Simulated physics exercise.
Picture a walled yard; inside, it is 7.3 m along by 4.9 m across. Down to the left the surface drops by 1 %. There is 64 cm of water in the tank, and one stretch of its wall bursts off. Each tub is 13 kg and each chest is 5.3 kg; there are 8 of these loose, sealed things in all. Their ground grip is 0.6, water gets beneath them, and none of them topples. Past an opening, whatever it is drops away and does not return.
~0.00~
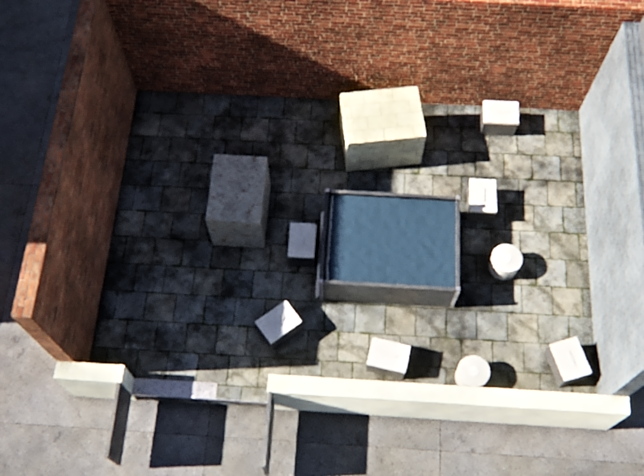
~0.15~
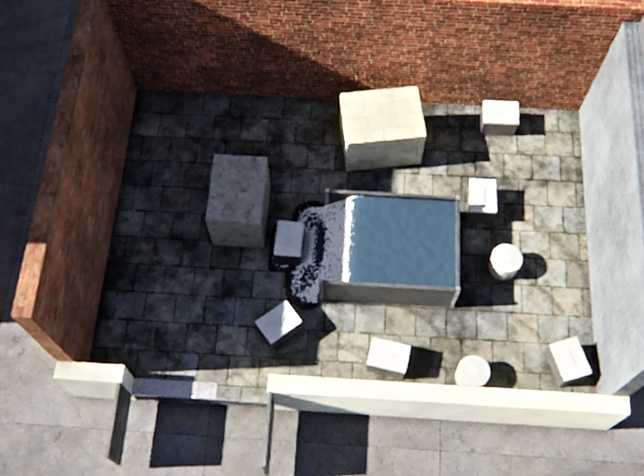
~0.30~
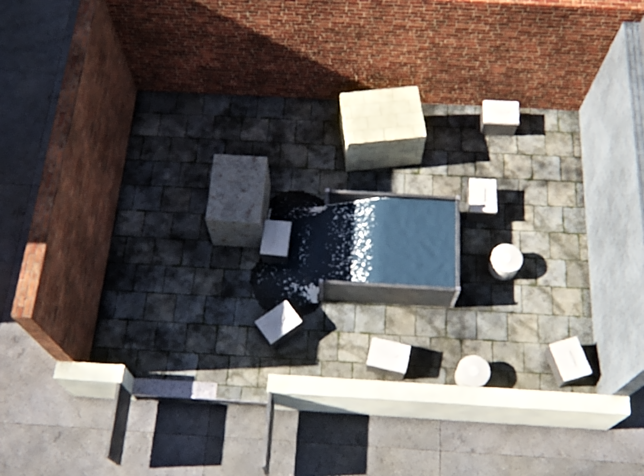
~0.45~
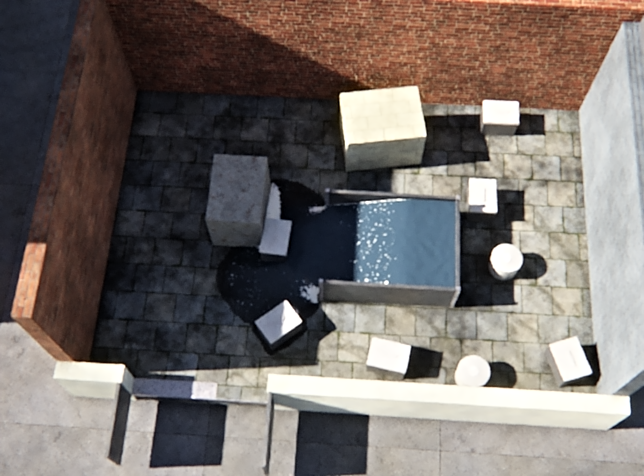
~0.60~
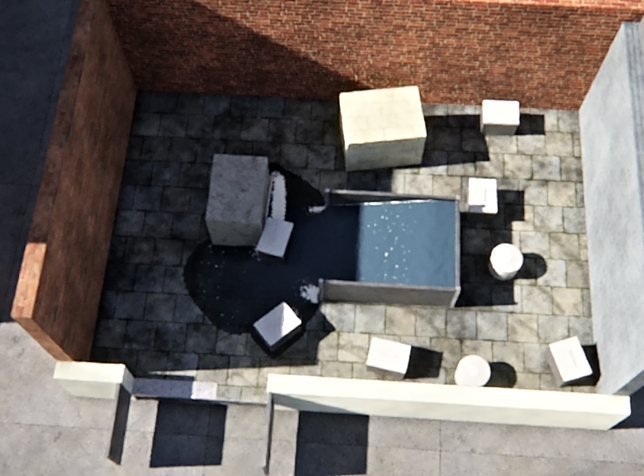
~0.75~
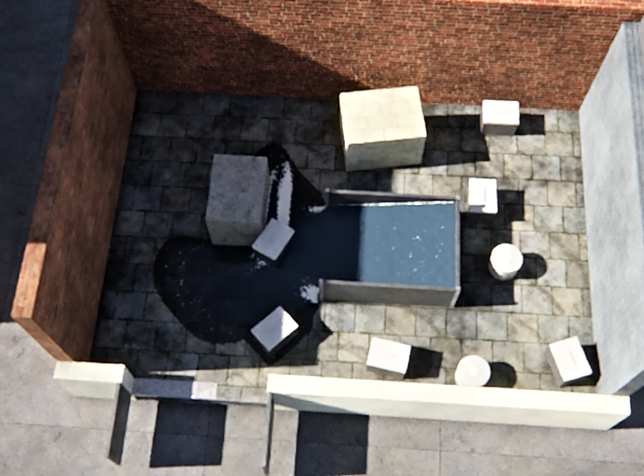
Water bursts from the left end of a tank in a walled yard and pushes a nearby pale block leftward, then spreads in a dark pool around a large grey block, while another pale block shifts slightly at the front.
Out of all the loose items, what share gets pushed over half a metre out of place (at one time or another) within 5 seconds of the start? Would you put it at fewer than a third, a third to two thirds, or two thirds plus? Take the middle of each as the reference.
Looks like the portion will come out in the mid band.
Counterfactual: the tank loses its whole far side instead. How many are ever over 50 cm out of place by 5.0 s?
Then the count would be 3.
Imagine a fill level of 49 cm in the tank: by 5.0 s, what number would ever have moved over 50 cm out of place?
Then the count would be 2.
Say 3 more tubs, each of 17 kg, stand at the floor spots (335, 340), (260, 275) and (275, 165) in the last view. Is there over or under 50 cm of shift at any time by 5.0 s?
Outcome: Stays within first, breaks the threshold next, breaks the threshold last.
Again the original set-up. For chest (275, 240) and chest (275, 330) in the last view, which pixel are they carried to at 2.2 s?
They should sit about (106, 280) and (262, 360) in the last view.
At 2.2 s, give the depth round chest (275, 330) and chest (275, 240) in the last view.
Depths: Near 1 cm, then near 18 cm.
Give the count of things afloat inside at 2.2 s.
That would be 1 of them.
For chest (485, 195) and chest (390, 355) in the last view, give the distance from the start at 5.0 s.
Respectively, 0 centimetres and 0 centimetres.
After 1.1 s 1 of 8 are over 50 cm from their spots; 1 afloat.
After 2.2 s 2 of 8 are over 50 cm from their spots; 1 afloat.
After 3.5 s 2 of 8 are over 50 cm from their spots; 1 afloat.
After 5.0 s 3 of 8 are over 50 cm from their spots, and 3 have been at some point; 2 afloat.
